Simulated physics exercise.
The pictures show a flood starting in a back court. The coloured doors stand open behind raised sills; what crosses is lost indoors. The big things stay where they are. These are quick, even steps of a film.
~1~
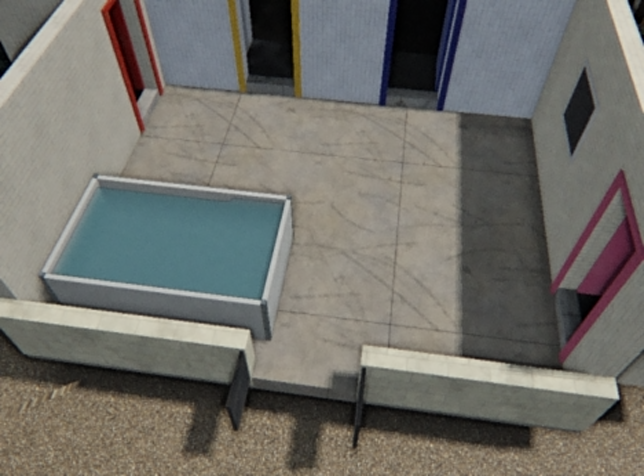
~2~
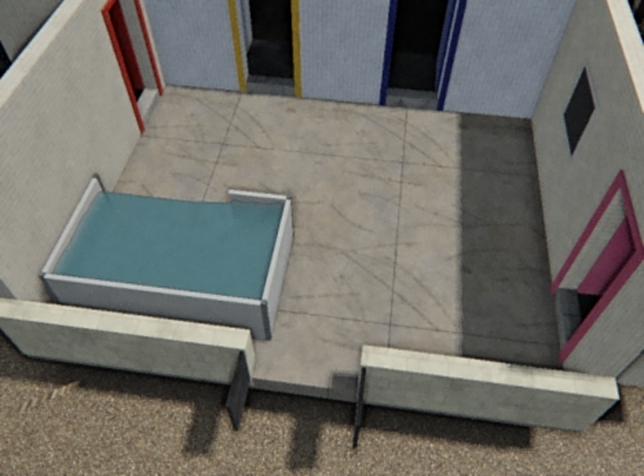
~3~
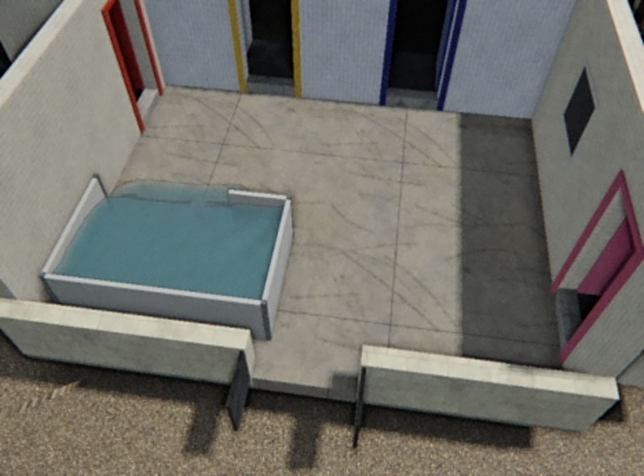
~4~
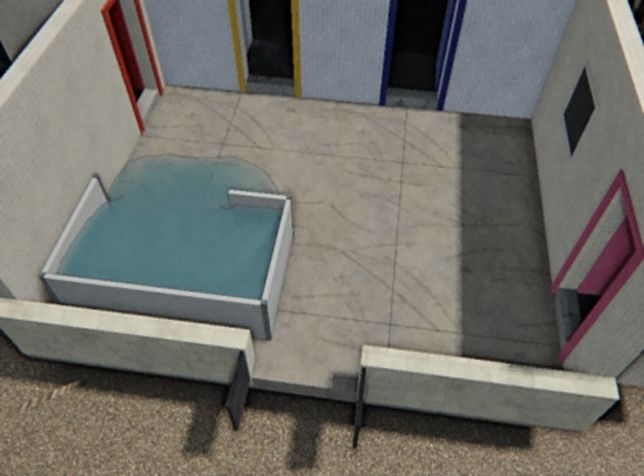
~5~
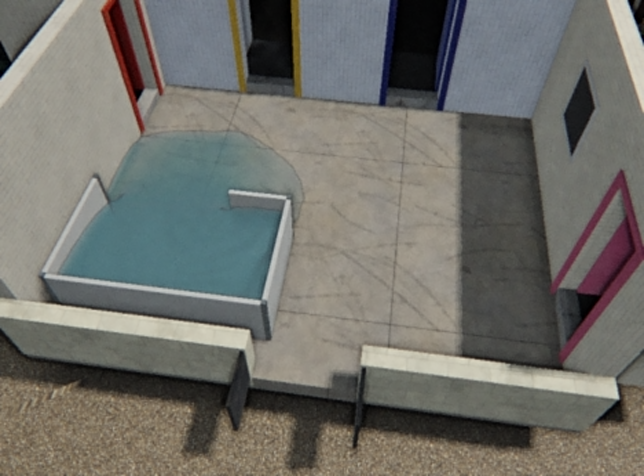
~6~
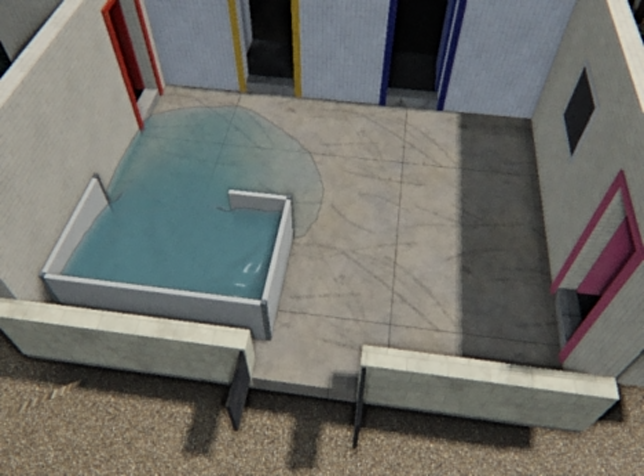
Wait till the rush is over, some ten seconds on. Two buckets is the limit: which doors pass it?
The yellow door floods; the red door floods; the blue door holds within the limit; the pink door holds within the limit.
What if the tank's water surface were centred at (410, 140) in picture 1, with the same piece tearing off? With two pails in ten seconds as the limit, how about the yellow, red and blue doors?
Then: Yellow stays under, red is over, blue passes that mark.
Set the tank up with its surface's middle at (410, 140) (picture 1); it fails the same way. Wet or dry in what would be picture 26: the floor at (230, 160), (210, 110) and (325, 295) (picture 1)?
In turn: Covered, awash, clear.
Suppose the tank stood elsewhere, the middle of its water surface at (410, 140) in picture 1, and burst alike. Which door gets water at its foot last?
The pink door.
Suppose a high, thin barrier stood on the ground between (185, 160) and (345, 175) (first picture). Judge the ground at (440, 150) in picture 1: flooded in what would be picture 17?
There: Not flooded.
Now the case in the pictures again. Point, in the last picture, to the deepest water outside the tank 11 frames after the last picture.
I would point to (159, 100).
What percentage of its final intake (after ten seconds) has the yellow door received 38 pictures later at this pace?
About 100 per cent.
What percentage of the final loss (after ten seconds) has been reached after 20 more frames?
Some 55 per cent.
A moment on, water covers 35 % of the floor; the yellow door under two buckets in, the red door wet at the sill, nothing in, the blue door not reached, the pink door not reached.
Next, water covers 35 % of the floor; the yellow door over two buckets in, the red door over two buckets in, the blue door wet at the sill, nothing in, the pink door not reached.
Then, water covers 60 % of the floor; the yellow door far over two buckets in, the red door far over two buckets in, the blue door wet at the sill, nothing in, the pink door not reached.
Later, water covers 90 % of the floor; the yellow door far over two buckets in, the red door far over two buckets in, the blue door wet at the sill, nothing in, the pink door wet at the sill, nothing in.
In the end, water covers 100 % of the floor; the yellow door far over two buckets in, the red door far over two buckets in, the blue door wet at the sill, nothing in, the pink door under two buckets in.
